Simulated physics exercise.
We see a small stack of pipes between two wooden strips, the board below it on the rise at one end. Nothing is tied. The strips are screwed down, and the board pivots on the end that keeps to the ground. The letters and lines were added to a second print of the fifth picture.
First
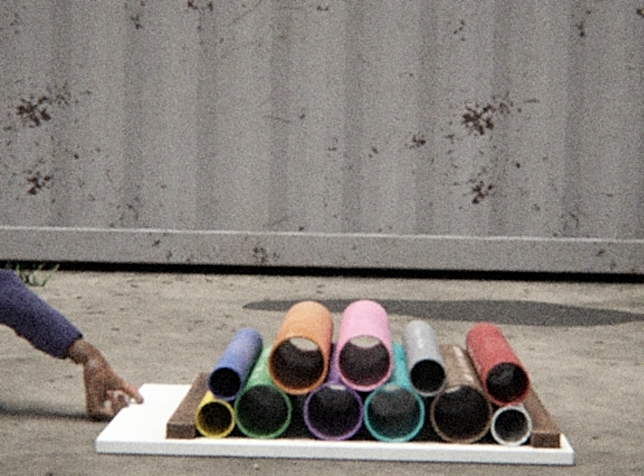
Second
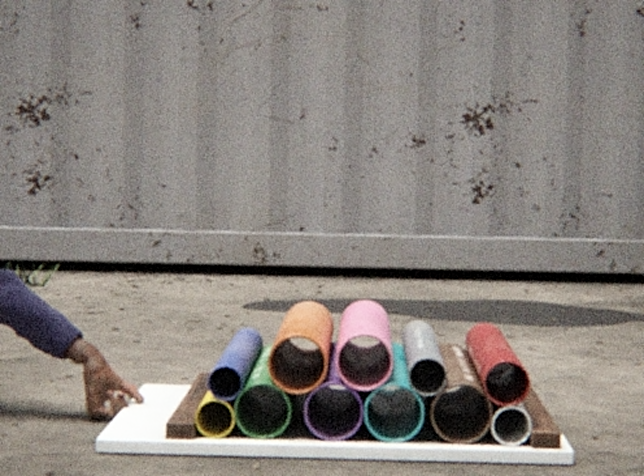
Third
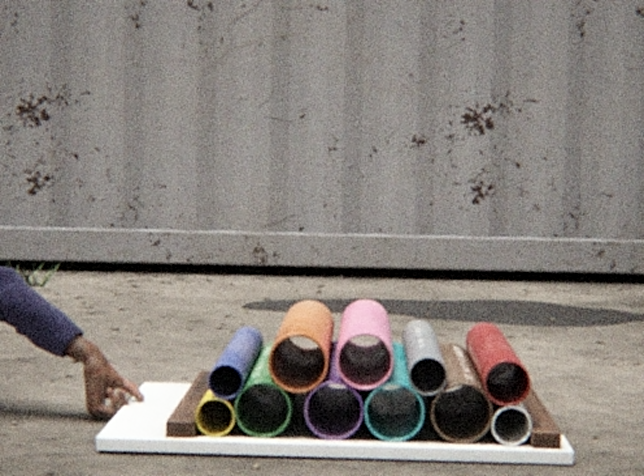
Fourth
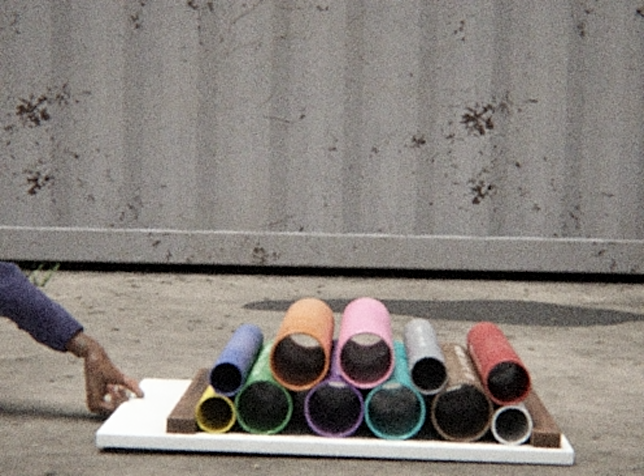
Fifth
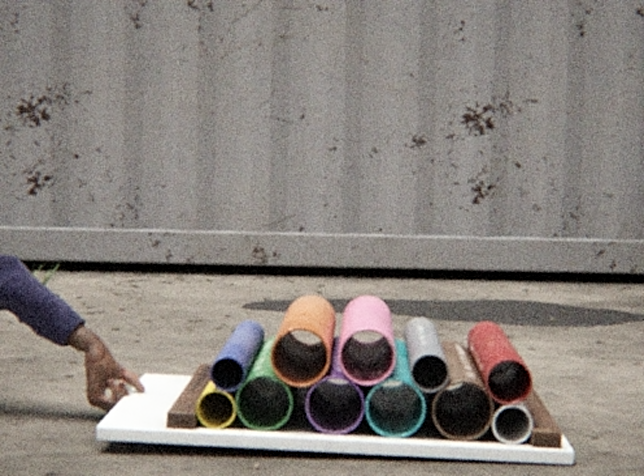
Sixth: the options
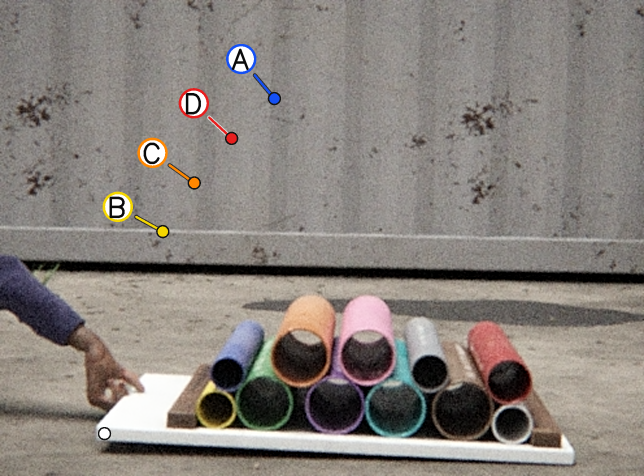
On bare ground before a rust-flecked, ridged metal wall, colourful pipes sit stacked in two rows between brown strips on a white board, a hand at its left end. At first nothing moves; then the hand raises that end slightly, and the pipes tilt with the board, keeping their arrangement.
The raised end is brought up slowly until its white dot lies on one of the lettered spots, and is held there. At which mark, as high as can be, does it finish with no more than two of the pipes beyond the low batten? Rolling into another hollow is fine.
It can be raised to B.
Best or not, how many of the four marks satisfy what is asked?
The number is one.
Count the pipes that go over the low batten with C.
It comes to four.
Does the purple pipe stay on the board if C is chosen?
The purple pipe: Yes.
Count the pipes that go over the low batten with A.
It comes to four.
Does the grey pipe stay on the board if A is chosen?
The grey pipe: No.
On the marked copy, A at (275, 98); B at (163, 232); C at (194, 183); D at (232, 138); the white dot at (104, 434).
Following B. Soon after the start, board at 16°.
Later, board at 28°.
In the end, board at 28°, one over the low batten (red).
As for the rest, A four over the low batten (grey, orange, red, pink); C four over the low batten (grey, orange, red, pink); D four over the low batten (grey, orange, red, pink).
